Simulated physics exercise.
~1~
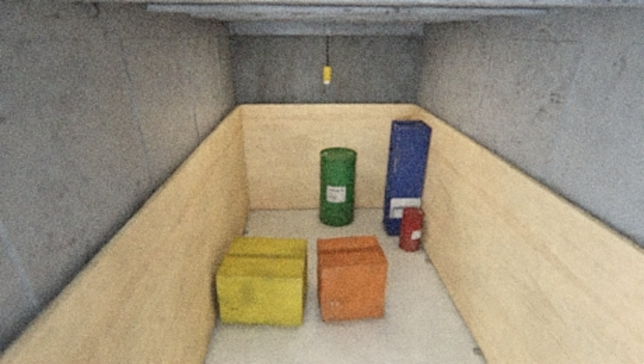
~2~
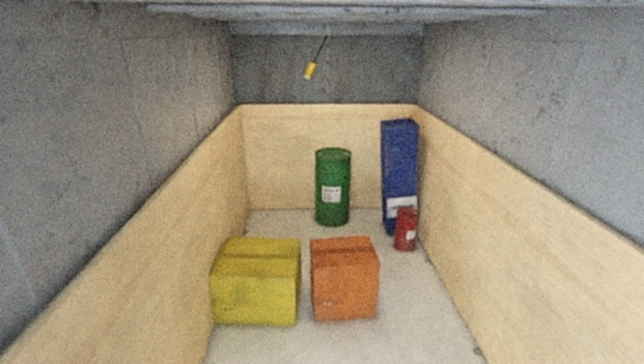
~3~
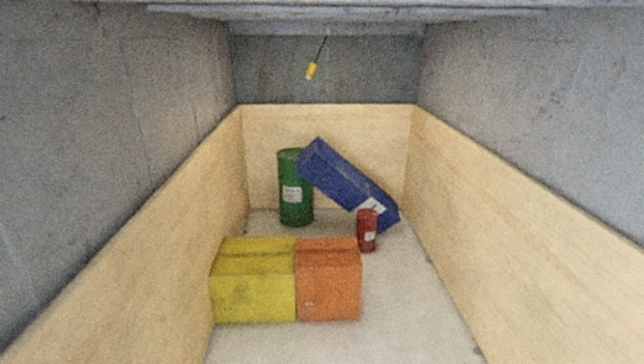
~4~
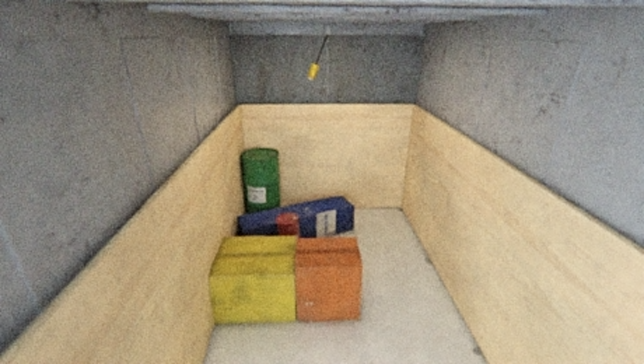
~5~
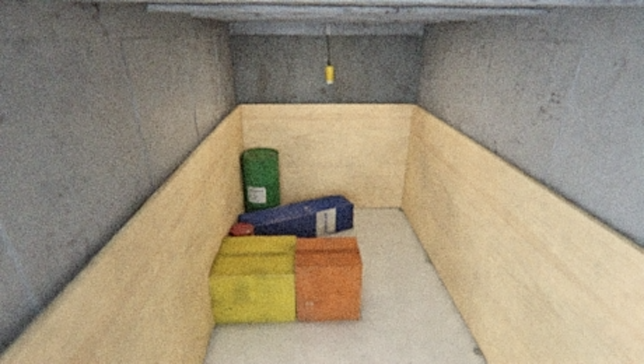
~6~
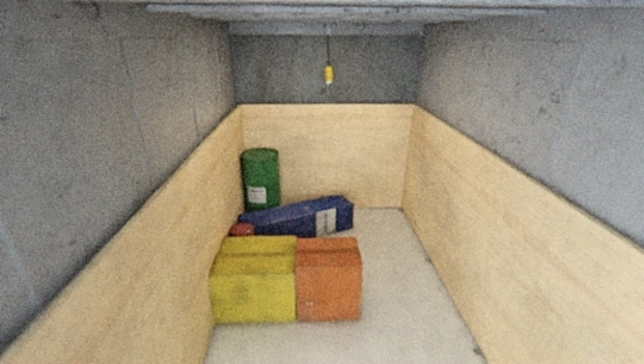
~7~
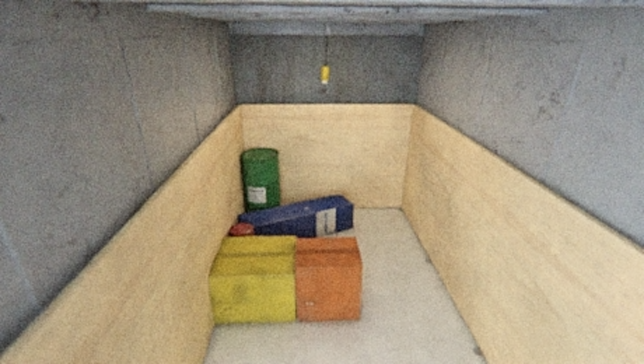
The clip opens on a bay with grey upper walls and pale lower panels, holding a yellow box, an orange box, a green drum, a tall blue box and a small red canister beneath a hanging lamp. The lamp swings aside and everything shifts slightly left. The orange box slides against the yellow one while the blue box tips left behind the canister and the drum slides left. The blue box then falls onto its side as the drum reaches the left wall. The canister slides farther left, and finally everything rests, the blue box still lying down.
